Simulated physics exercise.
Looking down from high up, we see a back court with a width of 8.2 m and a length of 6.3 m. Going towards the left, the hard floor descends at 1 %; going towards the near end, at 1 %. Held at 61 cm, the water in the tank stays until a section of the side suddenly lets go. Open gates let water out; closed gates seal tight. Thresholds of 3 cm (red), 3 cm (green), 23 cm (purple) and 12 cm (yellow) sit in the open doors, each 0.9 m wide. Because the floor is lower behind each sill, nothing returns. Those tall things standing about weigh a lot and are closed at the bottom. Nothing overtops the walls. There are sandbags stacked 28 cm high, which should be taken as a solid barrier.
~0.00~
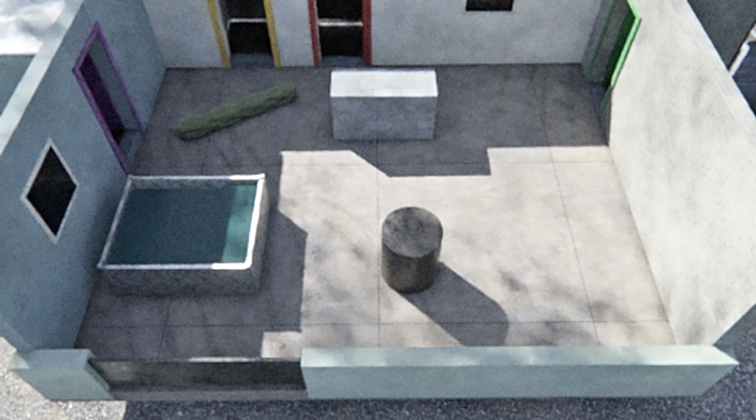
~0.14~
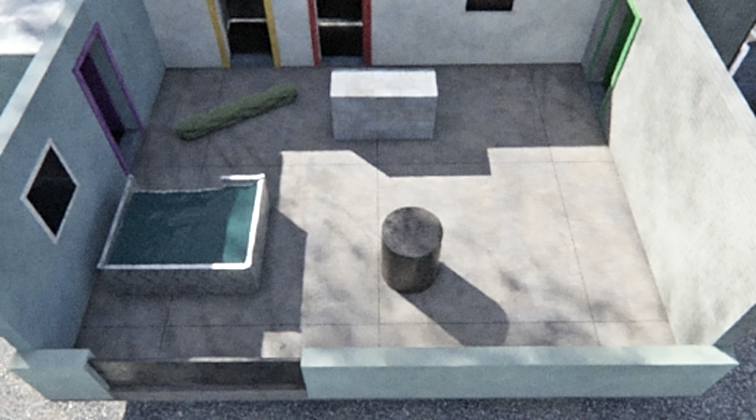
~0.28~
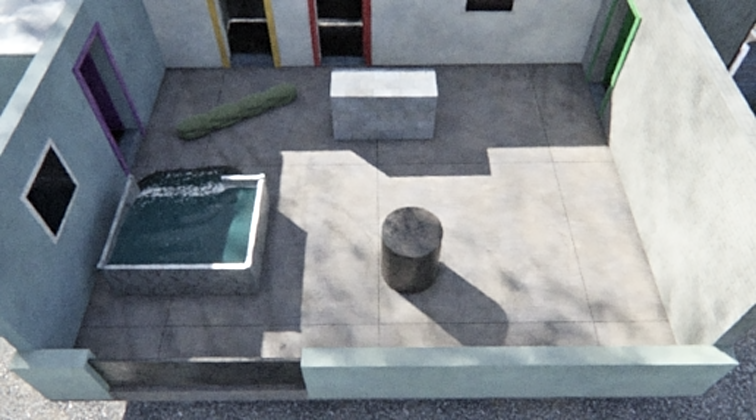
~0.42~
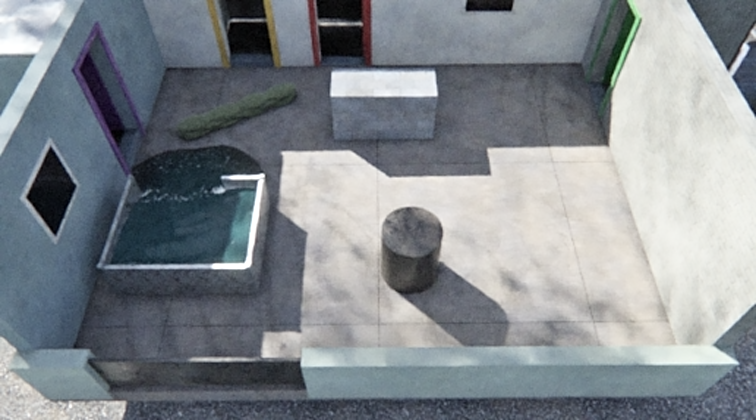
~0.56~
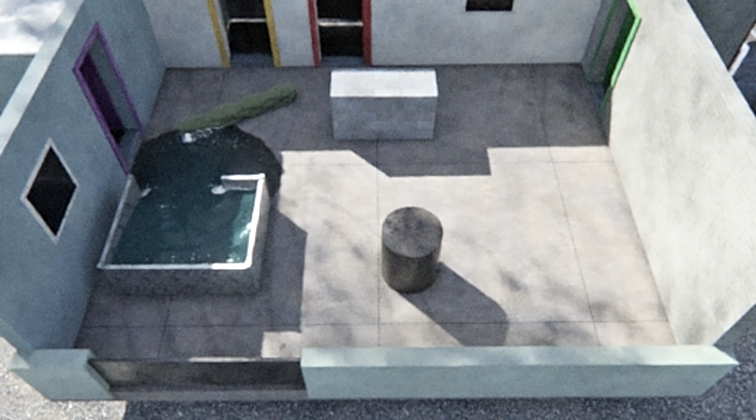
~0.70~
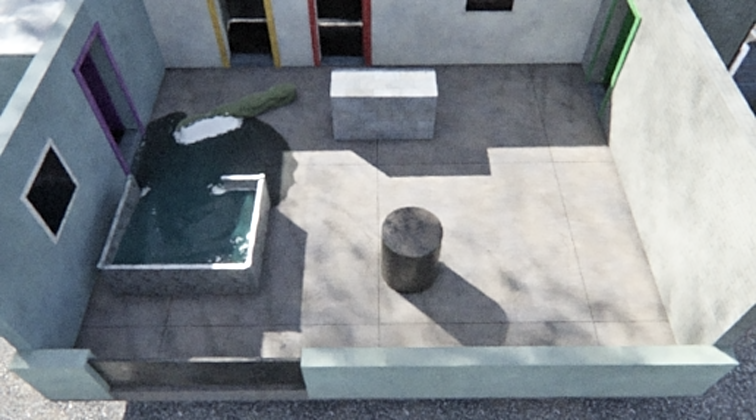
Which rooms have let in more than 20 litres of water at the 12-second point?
At the red door I expect the water to rise above the limit; at the green door I expect the water to rise above the limit; at the purple door I expect the water to hold within the limit; at the yellow door I expect the water to hold within the limit.
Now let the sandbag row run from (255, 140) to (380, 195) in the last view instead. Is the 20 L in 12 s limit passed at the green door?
Green: Exceeded.
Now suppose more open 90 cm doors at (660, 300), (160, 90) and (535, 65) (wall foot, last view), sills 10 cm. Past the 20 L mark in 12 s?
First doorway falls short, second gets there, third falls short.
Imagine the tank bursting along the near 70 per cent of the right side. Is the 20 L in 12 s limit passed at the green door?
Against that limit: Green past it.
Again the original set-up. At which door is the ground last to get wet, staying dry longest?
It's the green door.
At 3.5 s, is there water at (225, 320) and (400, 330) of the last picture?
Untouched, untouched.
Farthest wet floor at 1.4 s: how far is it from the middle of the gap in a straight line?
About 3.6 m.
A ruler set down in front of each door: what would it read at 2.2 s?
Centimetres: Red 3 / green 0 / purple 24 / yellow 8.
After 1.4 s water covers 15 % of the floor and is deepest (36 cm) near (148, 126); red door not reached, green door not reached, purple door 26 cm at the sill, 0 L in, yellow door not reached.
After 2.2 s water covers 25 % of the floor and is deepest (34 cm) near (165, 75); red door 3 cm at the sill, 0 L in, green door not reached, purple door 24 cm at the sill, 2 L in, yellow door 8 cm at the sill, 0 L in.
After 3.5 s water covers 40 % of the floor and is deepest (20 cm) near (161, 87); red door 4 cm at the sill, 12 L in, green door not reached, purple door 17 cm at the sill, 5 L in, yellow door 12 cm at the sill, 2 L in.
After 7.0 s water covers 75 % of the floor and is deepest (12 cm) near (250, 105); red door 6 cm at the sill, 49 L in, green door 7 cm at the sill, 35 L in, purple door 10 cm at the sill, 5 L in, yellow door 9 cm at the sill, 3 L in.
After 12.0 s water covers 95 % of the floor and is deepest (11 cm) near (66, 375); red door 3 cm at the sill, 55 L in, green door 2 cm at the sill, 57 L in, purple door 6 cm at the sill, 5 L in, yellow door 4 cm at the sill, 3 L in.
